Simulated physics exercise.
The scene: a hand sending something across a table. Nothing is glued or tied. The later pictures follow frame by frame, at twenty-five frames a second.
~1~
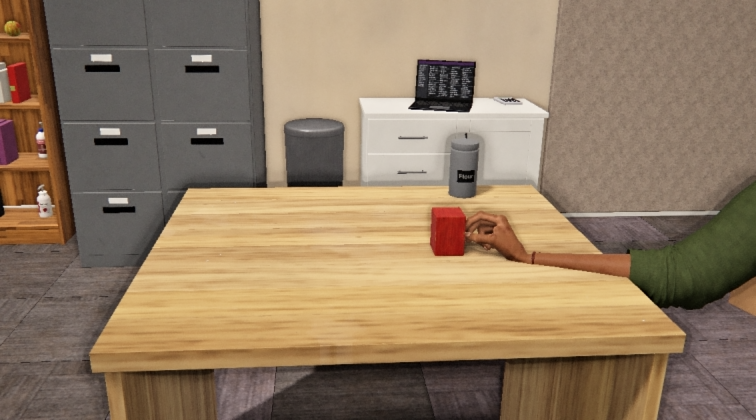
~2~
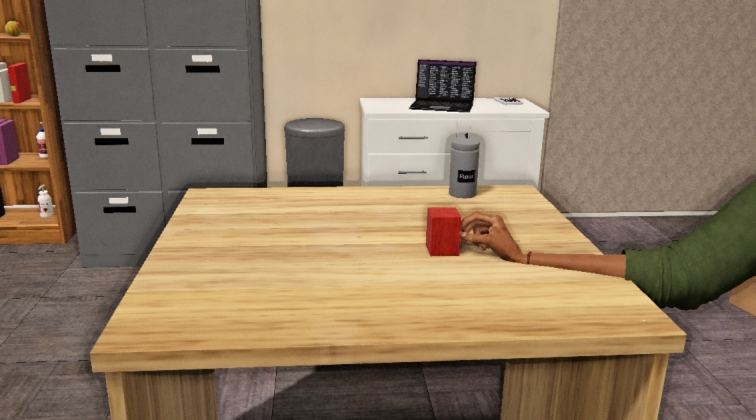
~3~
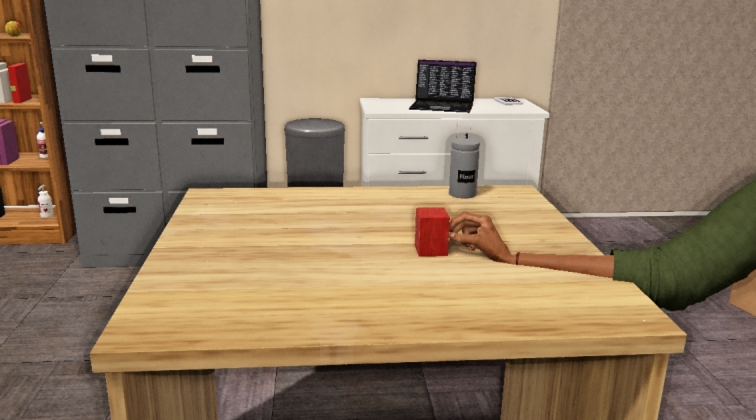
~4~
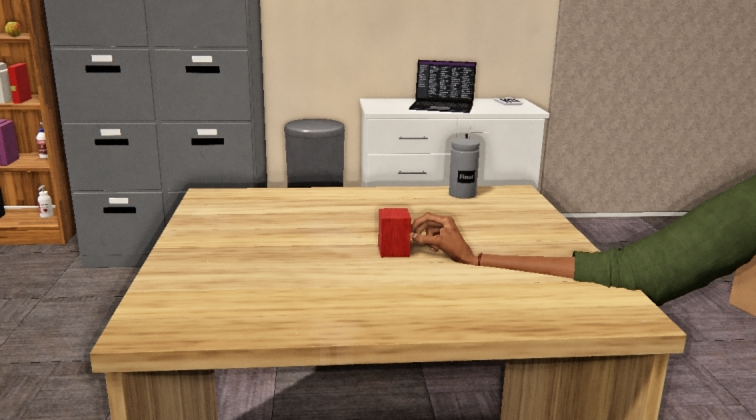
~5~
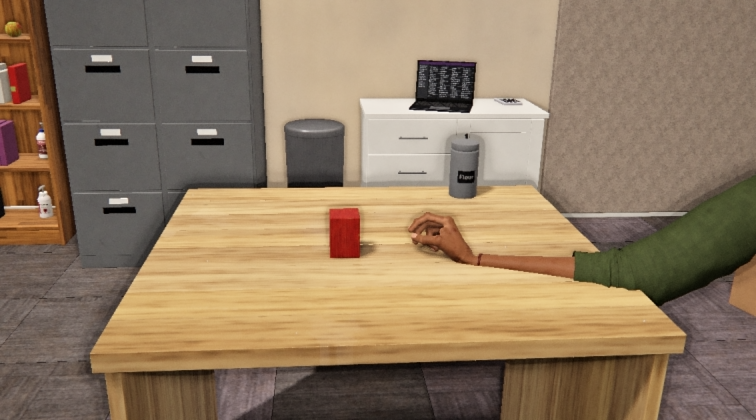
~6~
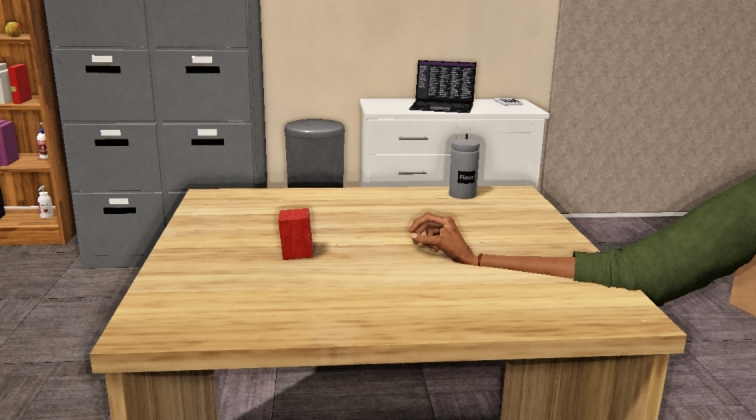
At first, a hand in a green sleeve rests its fingers against a red block on a wooden table and pushes it slowly, then faster, to the left. The hand then stays still near the middle while the block separates from it and slides farther left across the tabletop, tilting slightly.
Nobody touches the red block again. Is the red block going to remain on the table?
The red block drops to the floor.
Then, 0.10 s later than the last frame, red block moved well along near (180, 236).
Then, 0.30 s later than the last frame, red block now off the table.
Then, 0.50 s later than the last frame, things are still on the move.
Then, 0.70 s later than the last frame, as before.
When it is over, off the table, red block.
